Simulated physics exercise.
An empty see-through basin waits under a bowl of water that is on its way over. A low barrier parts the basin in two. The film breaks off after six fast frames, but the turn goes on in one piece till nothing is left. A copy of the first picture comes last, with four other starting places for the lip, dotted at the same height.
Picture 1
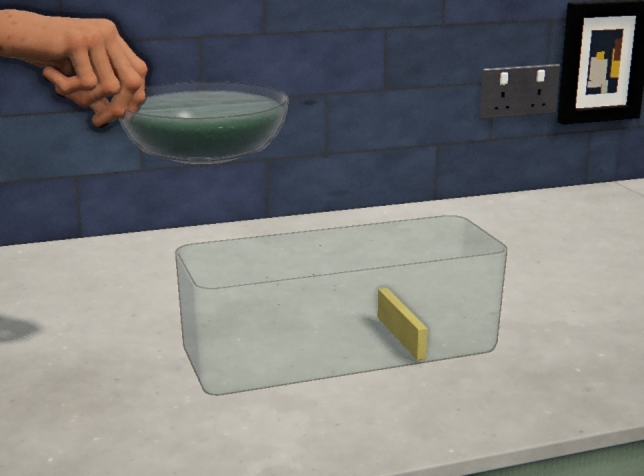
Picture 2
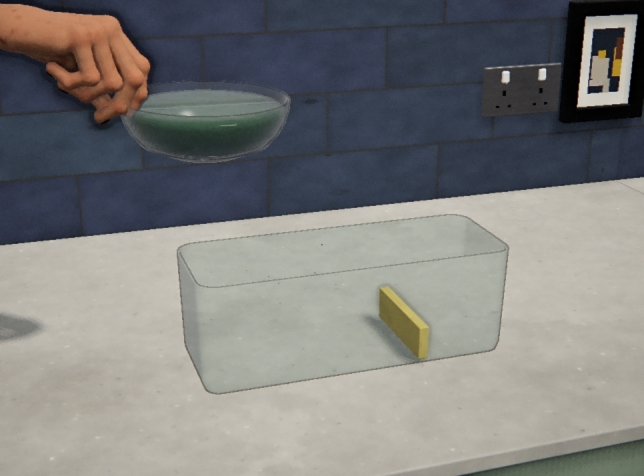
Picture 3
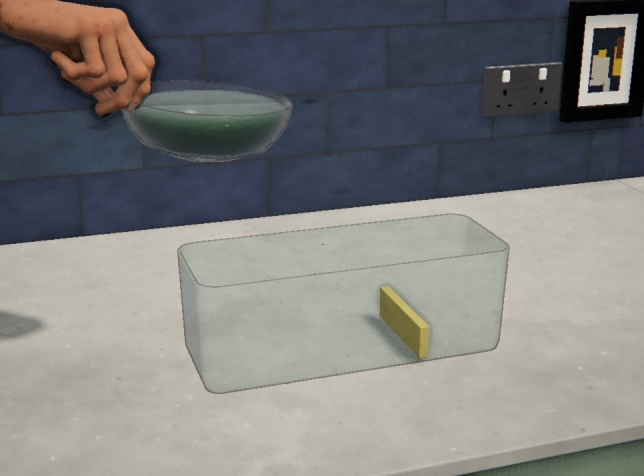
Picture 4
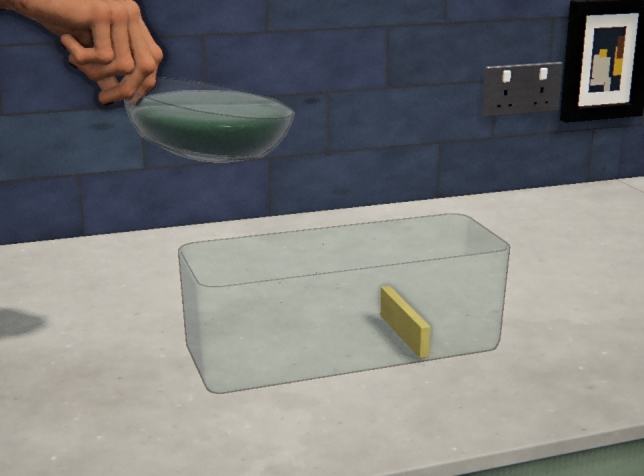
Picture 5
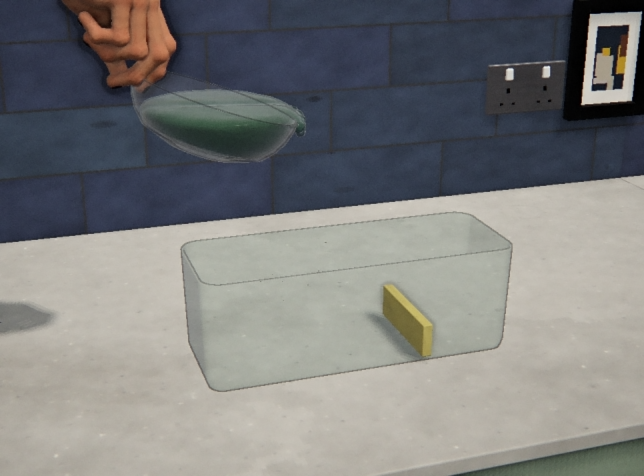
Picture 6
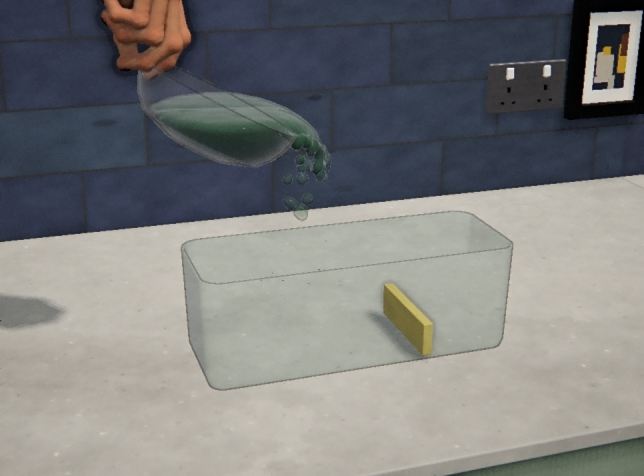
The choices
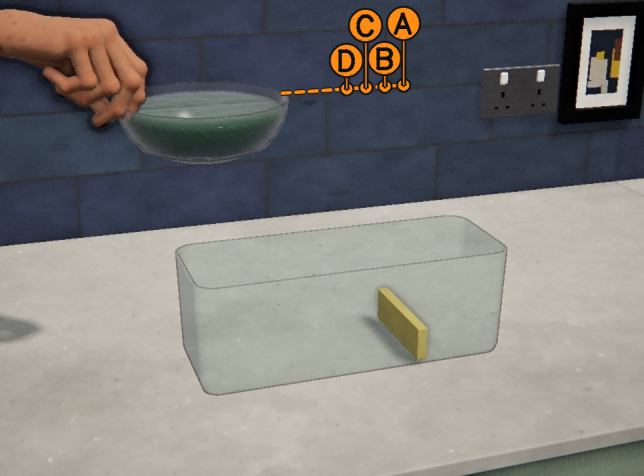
At first, a hand holds a clear bowl of green liquid almost level above an empty see-through basin with a low yellow barrier inside. The hand then gradually tilts the bowl down to the right, and the liquid reaches the rim. Finally, green drops spill over the lip and fall toward the basin.
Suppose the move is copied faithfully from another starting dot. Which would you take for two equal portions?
Choose D.
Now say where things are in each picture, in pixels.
In the first frame, upright, lip at (282, 93); basin from (201, 394) to (495, 347); top of the wall at (402, 307); nothing has left yet.
In the second frame, upright, lip at (284, 93); nothing has left yet.
In the third frame, tipped about 5°, lip at (286, 98); nothing has left yet.
In the fourth frame, tipped about 11°, lip at (288, 107); nothing has left yet.
In the fifth frame, tipped about 20°, lip at (291, 117); water is over the lip, down to (299, 127).
In the sixth frame, tipped about 29°, lip at (290, 129); water is over the lip, down to (302, 213).
On the marked copy, A at (403, 85); B at (384, 86); C at (365, 87); D at (346, 88).
With A, about 37 % ends left of the wall and 57 % right of it; 5 % is lost outside.
With B, about 35 % ends left of the wall and 60 % right of it; 5 % is lost outside.
With C, about 38 % ends left of the wall and 57 % right of it; 4 % is lost outside.
With D, about 49 % ends left of the wall and 47 % right of it; 4 % is lost outside.
